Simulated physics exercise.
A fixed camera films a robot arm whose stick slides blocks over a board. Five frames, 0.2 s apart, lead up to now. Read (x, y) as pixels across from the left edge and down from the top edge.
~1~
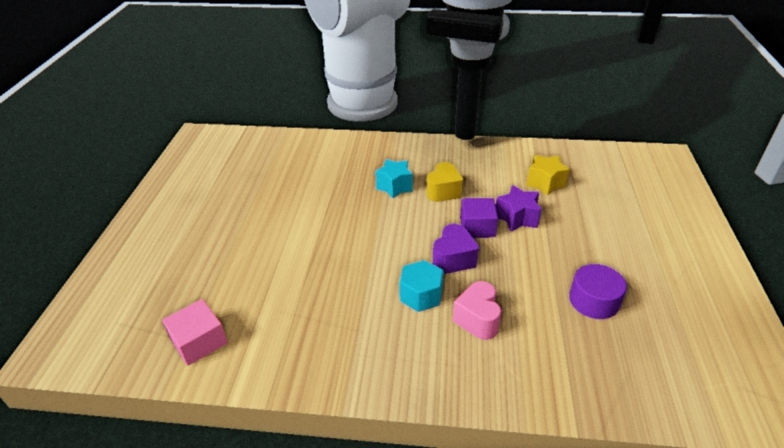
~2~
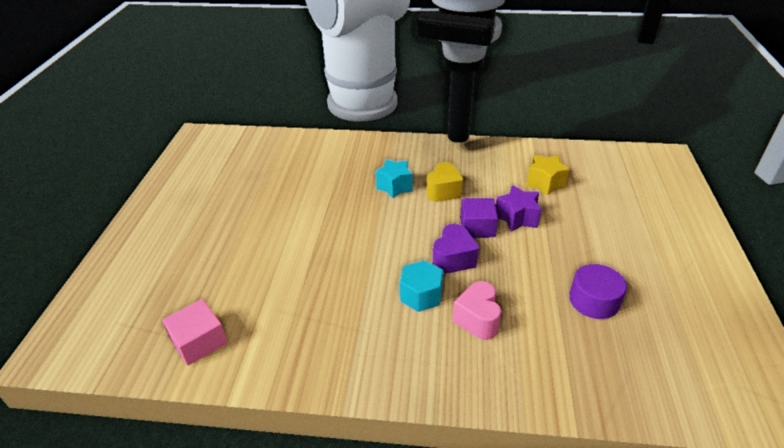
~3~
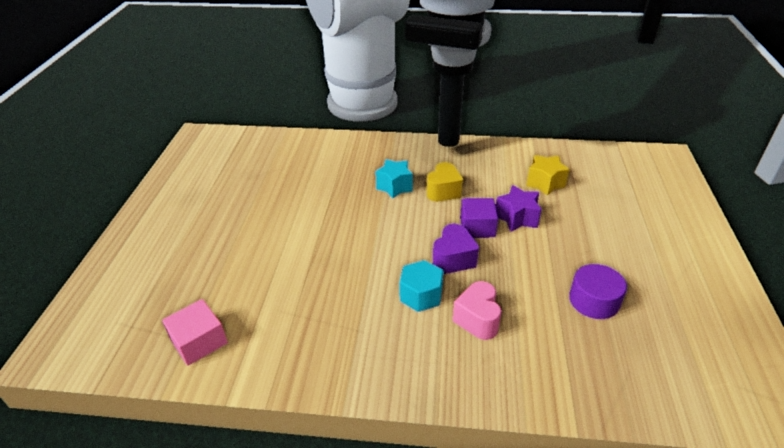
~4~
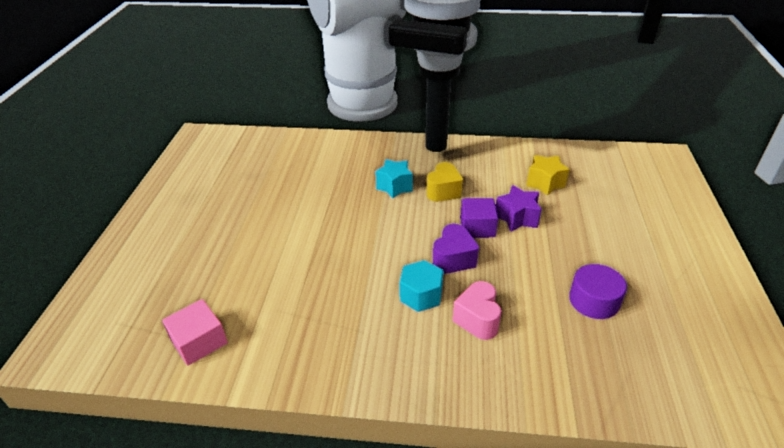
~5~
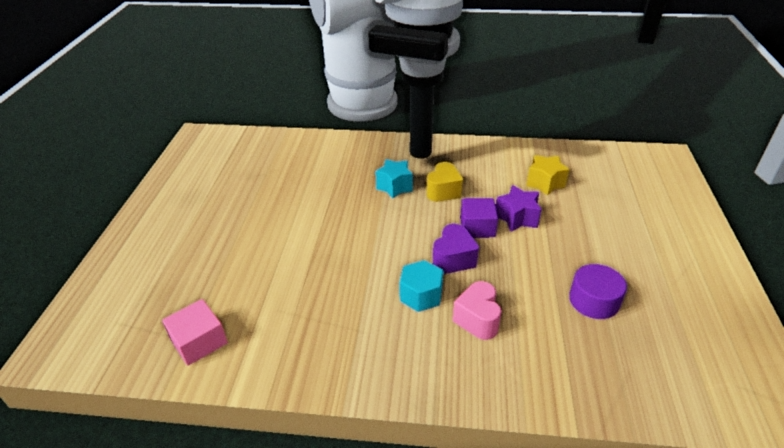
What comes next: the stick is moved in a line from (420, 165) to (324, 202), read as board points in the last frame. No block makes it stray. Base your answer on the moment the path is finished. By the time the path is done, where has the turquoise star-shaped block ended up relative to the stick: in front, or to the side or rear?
Slid off.
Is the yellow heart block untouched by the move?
It seems so.
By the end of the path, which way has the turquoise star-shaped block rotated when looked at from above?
Seen from above, its turn is counter-clockwise.
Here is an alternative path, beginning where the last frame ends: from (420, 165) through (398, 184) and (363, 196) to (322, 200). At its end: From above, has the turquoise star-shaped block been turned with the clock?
No, I don't think so.
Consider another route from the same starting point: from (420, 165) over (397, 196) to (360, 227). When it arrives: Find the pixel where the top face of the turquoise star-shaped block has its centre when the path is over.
If I read the scene right, the answer is (342, 195).
On the path given first. One third of the way, stick (389, 165); turquoise star-shaped block (390, 173).
Two thirds of the way, stick (356, 177); turquoise star-shaped block (383, 178), turned 55° anticlockwise.
At the end, stick (322, 190); turquoise star-shaped block (383, 178), turned 55° anticlockwise; yellow heart block still.
